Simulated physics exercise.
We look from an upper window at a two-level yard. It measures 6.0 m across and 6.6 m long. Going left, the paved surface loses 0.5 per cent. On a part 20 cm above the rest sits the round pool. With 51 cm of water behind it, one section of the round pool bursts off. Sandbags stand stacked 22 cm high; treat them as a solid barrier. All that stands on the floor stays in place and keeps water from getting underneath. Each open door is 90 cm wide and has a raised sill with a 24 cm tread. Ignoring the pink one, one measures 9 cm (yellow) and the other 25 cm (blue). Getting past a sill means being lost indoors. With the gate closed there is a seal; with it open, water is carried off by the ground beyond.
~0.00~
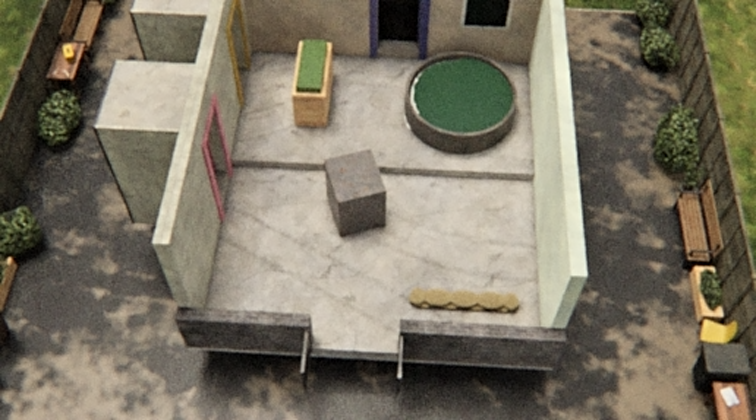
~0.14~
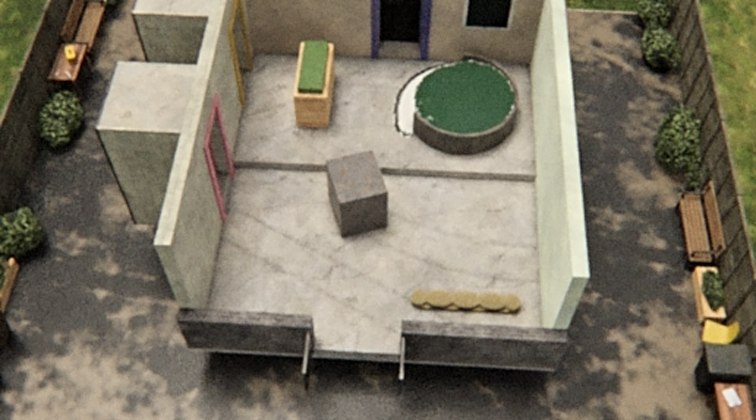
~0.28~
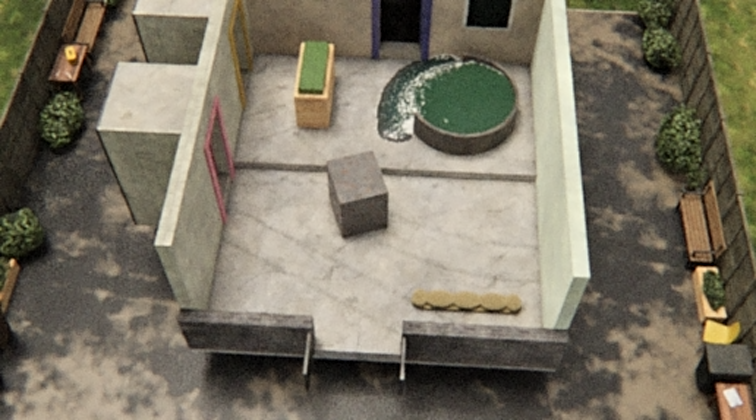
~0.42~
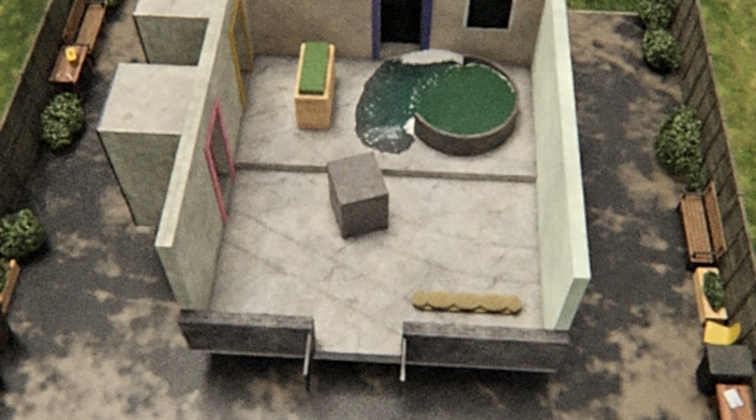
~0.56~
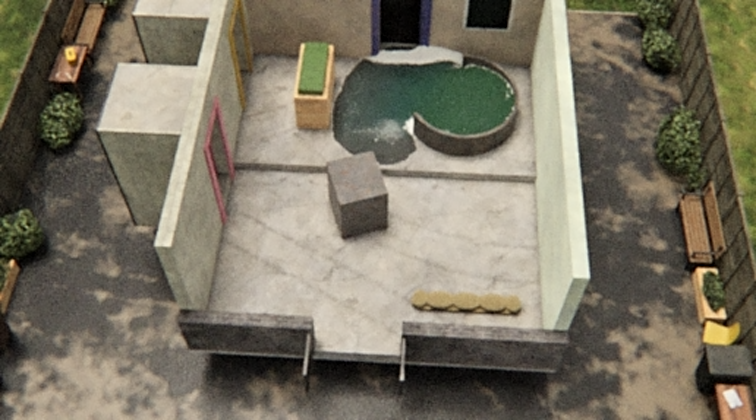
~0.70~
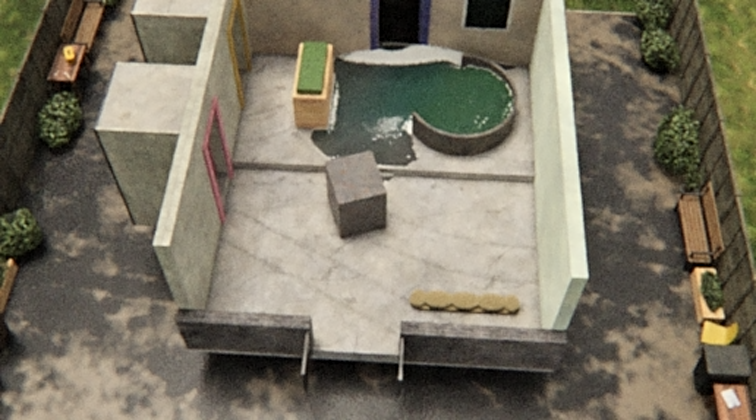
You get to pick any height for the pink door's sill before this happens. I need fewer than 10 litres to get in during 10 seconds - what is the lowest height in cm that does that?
I would say 6.5 cm is just enough.
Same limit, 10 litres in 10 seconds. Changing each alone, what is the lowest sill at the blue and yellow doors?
Roughly 22 cm for the blue door and roughly 20 cm for the yellow door.
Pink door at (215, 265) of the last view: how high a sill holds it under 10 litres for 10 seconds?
It needs roughly 8.0 cm.
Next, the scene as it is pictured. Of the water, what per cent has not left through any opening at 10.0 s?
Remaining share: Around 92 %.
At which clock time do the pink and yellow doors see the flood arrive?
Pink 2.0 s, yellow 1.6 s.
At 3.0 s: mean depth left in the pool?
Average depth: Approx. 11 cm.
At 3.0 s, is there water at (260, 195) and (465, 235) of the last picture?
In order: Submerged and spared.
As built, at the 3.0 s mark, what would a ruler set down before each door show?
Door depths (cm): Pink = 6, yellow = 18, blue = 16.
After 1.4 s water covers 25 % of the floor, deepest (40 cm) near (341, 85); it has not reached the pink door.
After 3.0 s water covers 45 % of the floor, deepest (30 cm) near (252, 56); 6 cm at the pink door, 0 litres in over its 22 cm sill.
After 10.0 s water covers 90 % of the floor, deepest (10 cm) near (447, 345); 7 cm at the pink door, 0 litres in over its 22 cm sill.
At the pink door as built, the water arrived by 2.0 s and peaked near 10 cm at 3.4 s.
Run again over the same 10 s with other heights there, 20 litres in over 5 cm, 6 litres over 7 cm. The limit of 10 litres is kept from about 6.5 cm up.
